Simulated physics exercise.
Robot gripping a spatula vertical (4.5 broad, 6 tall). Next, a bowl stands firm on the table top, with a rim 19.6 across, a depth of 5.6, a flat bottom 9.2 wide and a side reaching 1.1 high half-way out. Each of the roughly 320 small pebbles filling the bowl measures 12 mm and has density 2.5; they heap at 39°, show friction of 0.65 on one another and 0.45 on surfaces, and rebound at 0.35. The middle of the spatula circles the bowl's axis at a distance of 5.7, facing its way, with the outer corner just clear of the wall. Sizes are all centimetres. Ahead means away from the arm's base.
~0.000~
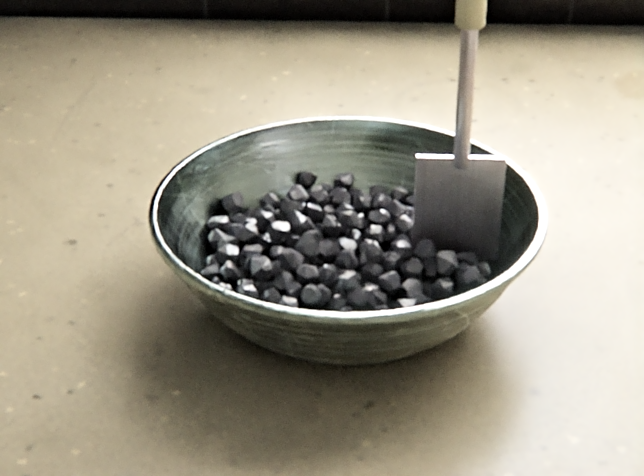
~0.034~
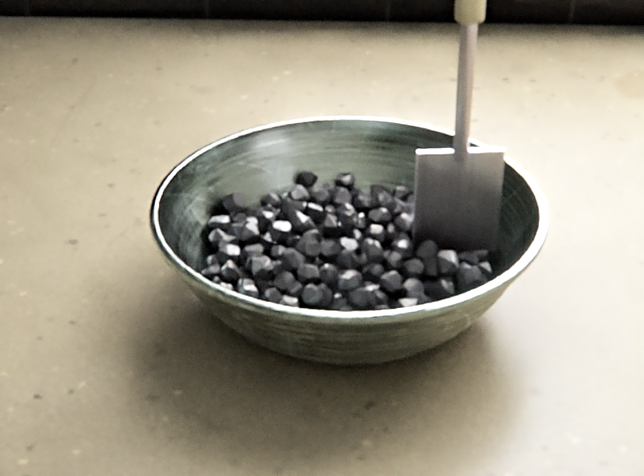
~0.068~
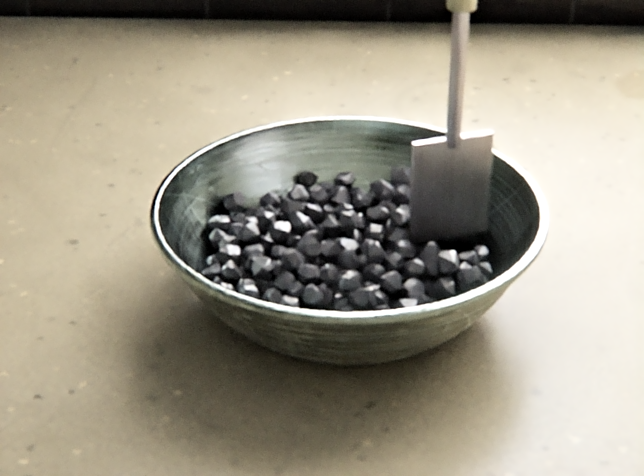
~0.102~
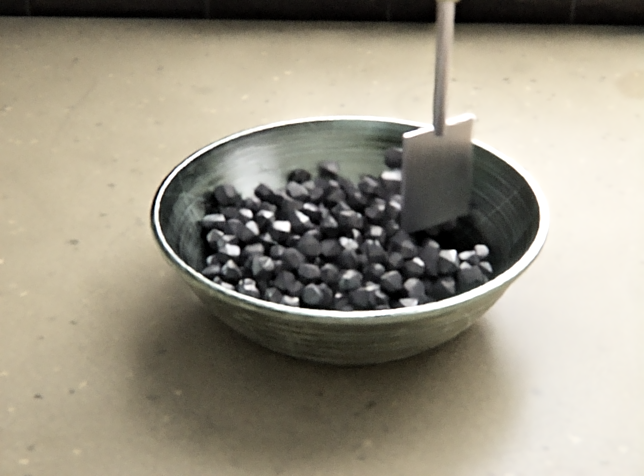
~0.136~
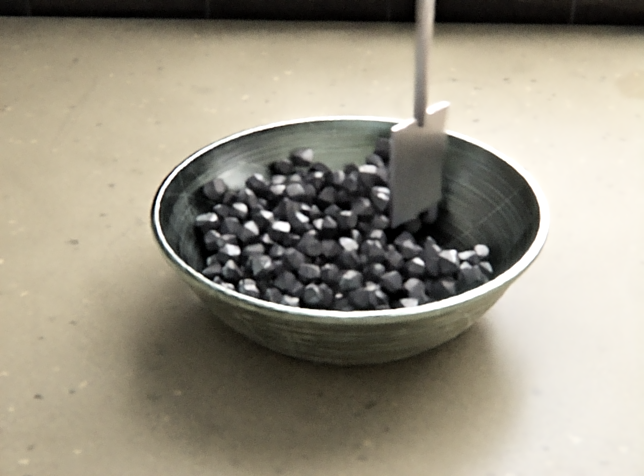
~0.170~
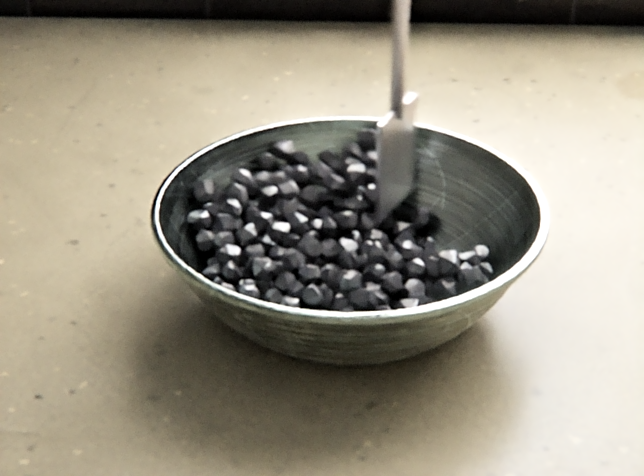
On a speckled tan counter, an upright metal spatula swept through a green bowl of dark, chunky pieces, moving from the right around toward the back, turning edge-on and pushing some pieces ahead of it.
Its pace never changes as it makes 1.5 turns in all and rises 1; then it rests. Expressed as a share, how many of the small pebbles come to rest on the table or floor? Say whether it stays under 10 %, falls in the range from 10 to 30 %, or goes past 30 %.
The share falls from 10 to 30 %.
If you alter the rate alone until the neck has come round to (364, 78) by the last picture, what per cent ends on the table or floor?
I'd put it close to 25 per cent.
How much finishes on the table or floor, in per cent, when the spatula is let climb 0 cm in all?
25 %.
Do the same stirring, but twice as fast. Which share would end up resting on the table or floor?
Estimated share: About 35 per cent.
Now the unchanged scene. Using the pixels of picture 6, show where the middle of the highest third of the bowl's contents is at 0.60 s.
Look near (382, 285) for its middle.
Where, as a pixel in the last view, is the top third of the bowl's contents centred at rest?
Roughly at pixel (303, 269).
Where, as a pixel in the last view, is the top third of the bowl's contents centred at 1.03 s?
Centre, approx.: (342, 191).
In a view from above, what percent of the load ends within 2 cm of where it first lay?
About 20 percent.
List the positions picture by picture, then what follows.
The first frame shows spatula neck at (463, 130), 0° round; upper third of the load around (340, 248), from x 215 to 480, top at y 180; 323 in the bowl.
The second frame shows spatula neck at (463, 124), 6° round; upper third of the load around (341, 248), from x 215 to 480, top at y 180.
The third frame shows spatula neck at (455, 111), 21° round; upper third of the load around (344, 244), from x 215 to 480, top at y 175.
The fourth frame shows spatula neck at (441, 99), 35° round; upper third of the load around (342, 234), from x 215 to 485, top at y 155.
The fifth frame shows spatula neck at (421, 90), 50° round; upper third of the load around (328, 223), from x 210 to 485, top at y 145.
The sixth frame shows spatula neck at (398, 83), 65° round; upper third of the load around (314, 220), from x 200 to 485, top at y 135; 323 in the bowl.
By 0.60 s, 251° round, highest piece 8 above the table; 303 in the bowl, 16 on the table or floor, 4 in flight or on the tool.
By 1.03 s, 78° round, highest piece 7 above the table; 260 in the bowl, 60 on the table or floor, 3 in flight or on the tool.
By 1.45 s, 180° round, highest piece 6 above the table; 255 in the bowl, 68 on the table or floor.
By 2.15 s, 180° round, highest piece 6 above the table; 255 in the bowl, 68 on the table or floor.
Final count, 255 in the bowl, 68 on the table or floor. That is 21 % on the table or floor.
